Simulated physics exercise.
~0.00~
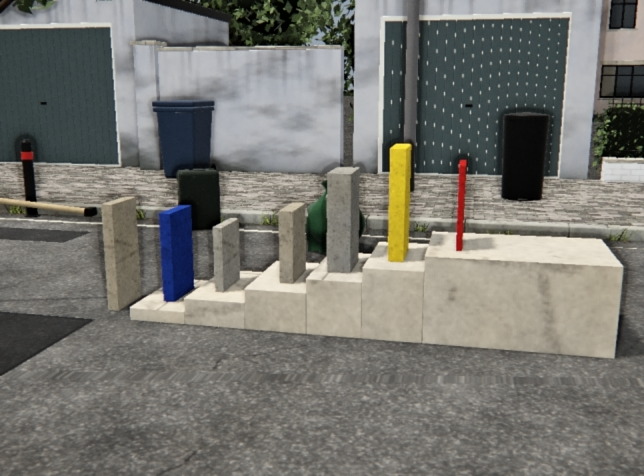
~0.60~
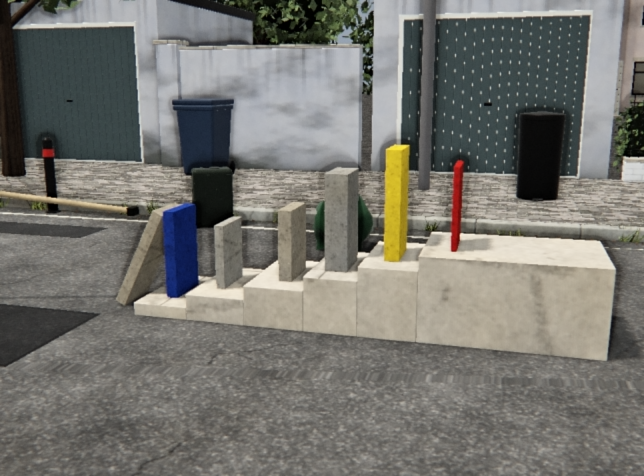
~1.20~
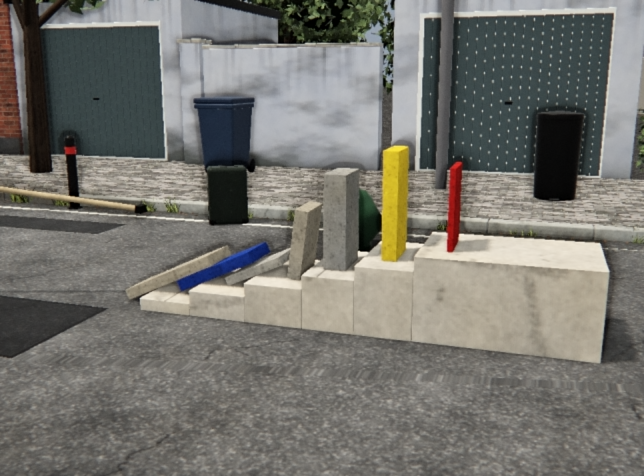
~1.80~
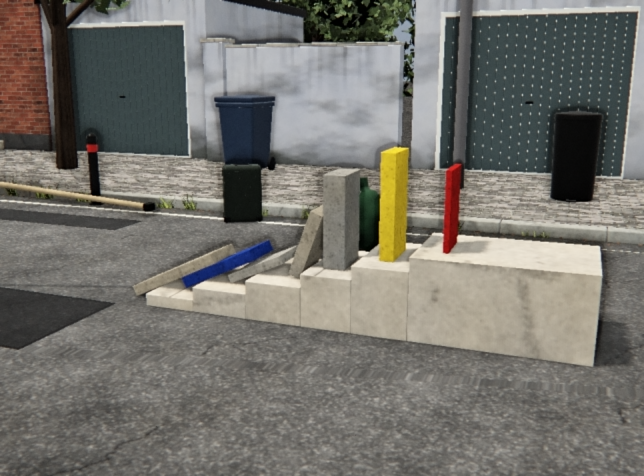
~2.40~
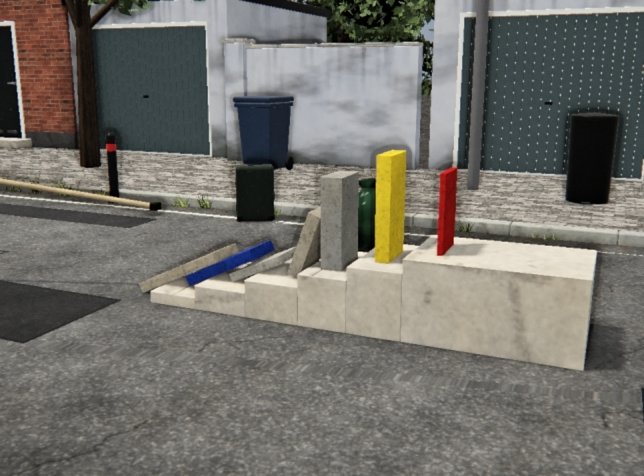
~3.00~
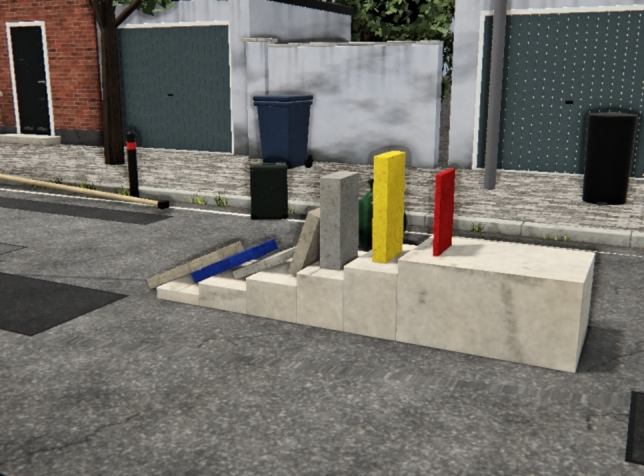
Slabs on low steps topple rightward until a grey one holds, leaving yellow and red standing.
